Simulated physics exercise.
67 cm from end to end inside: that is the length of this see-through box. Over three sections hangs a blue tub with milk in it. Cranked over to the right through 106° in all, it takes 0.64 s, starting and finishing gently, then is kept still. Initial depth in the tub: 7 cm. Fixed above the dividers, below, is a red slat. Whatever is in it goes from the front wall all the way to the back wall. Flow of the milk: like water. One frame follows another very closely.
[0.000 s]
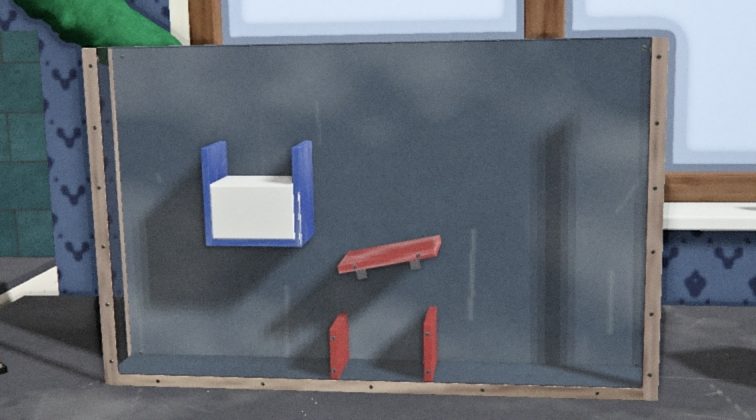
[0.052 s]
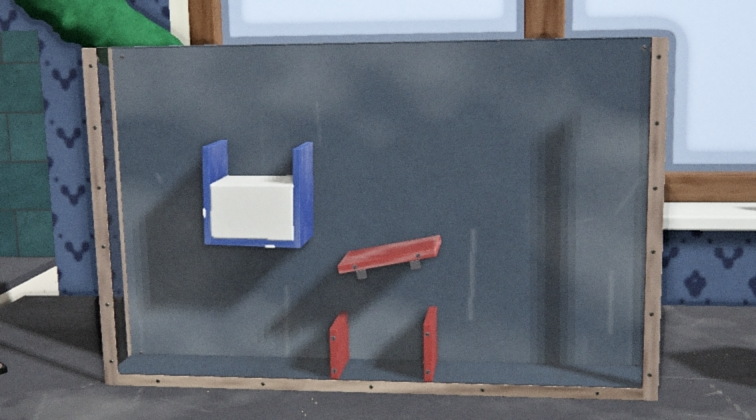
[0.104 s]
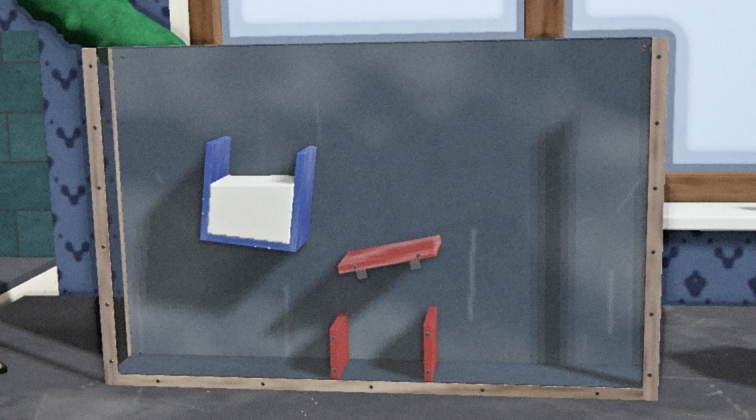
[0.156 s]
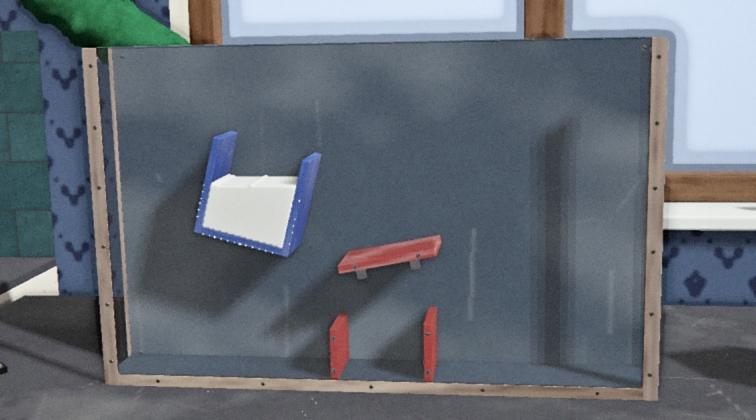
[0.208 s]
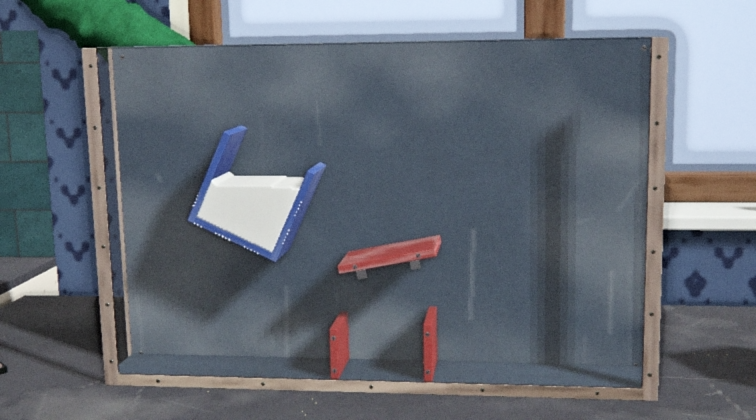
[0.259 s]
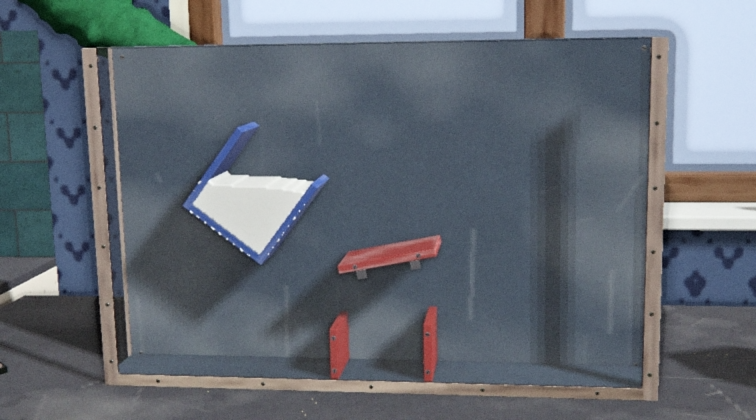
A blue tub of milk tilted smoothly to the right inside a see-through box, above a slanted red slat and two upright red dividers, while the milk shifted toward its lower right side.
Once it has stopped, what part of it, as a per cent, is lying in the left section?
The left section has about 15 %.
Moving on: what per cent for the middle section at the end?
Settled share: Around 72 per cent.
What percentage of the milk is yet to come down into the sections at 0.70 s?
I'd put it close to 45 percent.
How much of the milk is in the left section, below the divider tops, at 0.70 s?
I'd say near 8 per cent sits there.
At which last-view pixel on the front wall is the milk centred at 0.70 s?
Look around (335, 307) on the front wall - that's where it is.
Then, 0.45 s in, hardly anything has reached the bottom yet.
Then, 0.70 s in, 56 per cent is down, the largest part in the middle section.
Then, 1.03 s in, 94 per cent is down, the largest part in the middle section.
Finally, the split from left to right is 14, 72 and 14 per cent.
